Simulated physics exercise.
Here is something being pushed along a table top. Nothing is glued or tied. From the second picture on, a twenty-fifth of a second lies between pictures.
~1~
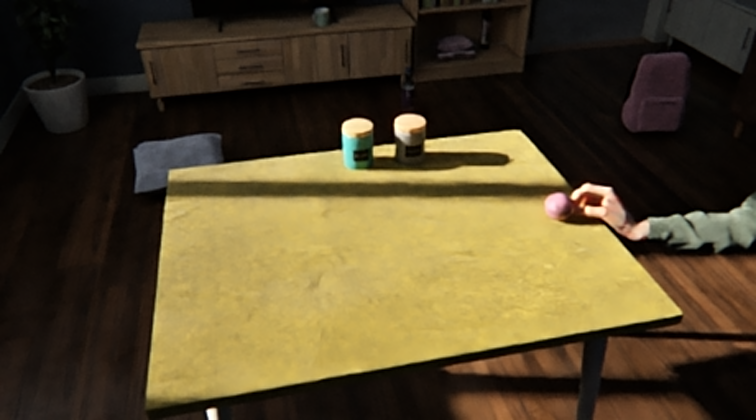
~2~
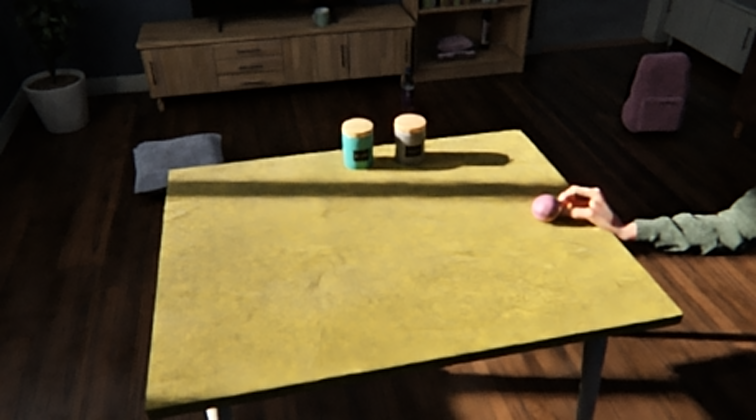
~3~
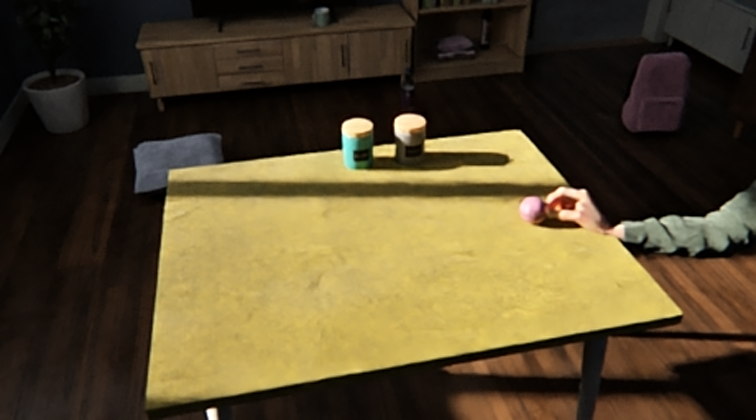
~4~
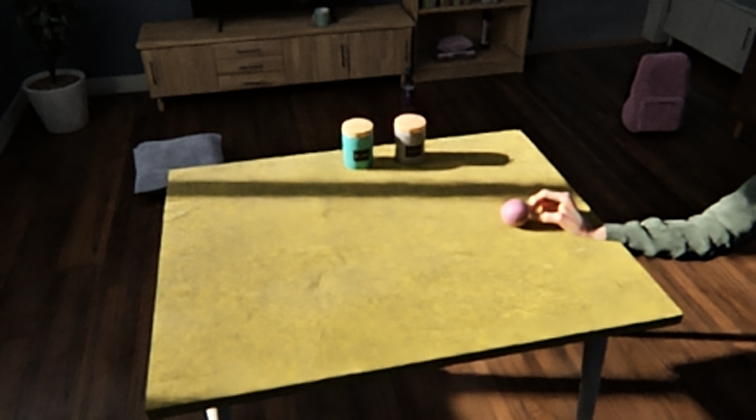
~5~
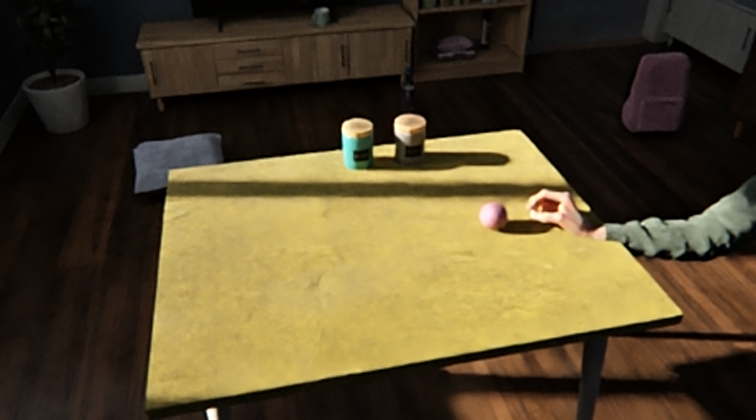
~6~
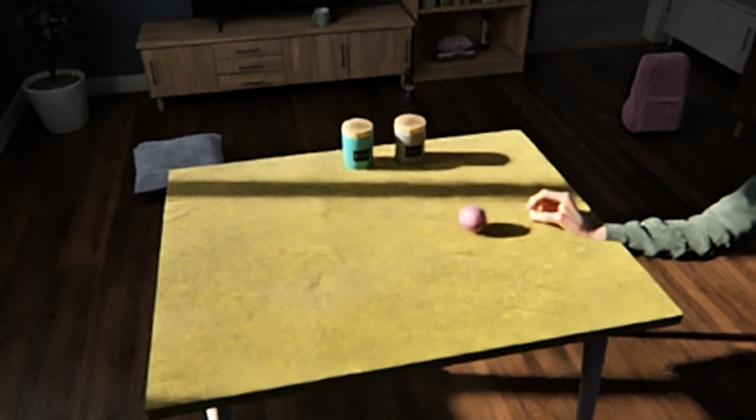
In this clip, a hand in a green sleeve pushes a pink ball leftward across a yellow table top, near two lidded jars, then releases it, and the ball rolls farther left while the hand stays near the right edge.
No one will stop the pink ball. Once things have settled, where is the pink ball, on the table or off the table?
The pink ball drops to the floor.
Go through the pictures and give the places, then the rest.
In the first picture, under the hand; pink ball (559, 207).
In the second picture, under the hand; pink ball (546, 209).
In the third picture, under the hand; pink ball (534, 210).
In the fourth picture, pink ball (515, 213).
In the fifth picture, pink ball (494, 216) displaced about its own width.
In the sixth picture, pink ball (473, 219) displaced well along.
Then, 0.20 s past the last view, pink ball displaced well along near (368, 234).
Then, 0.50 s past the last view, pink ball displaced well along near (210, 256).
Then, 0.80 s past the last view, pink ball now off the table.
Then, 1.10 s past the last view, things are still on the move.
Finally, off the table, pink ball.
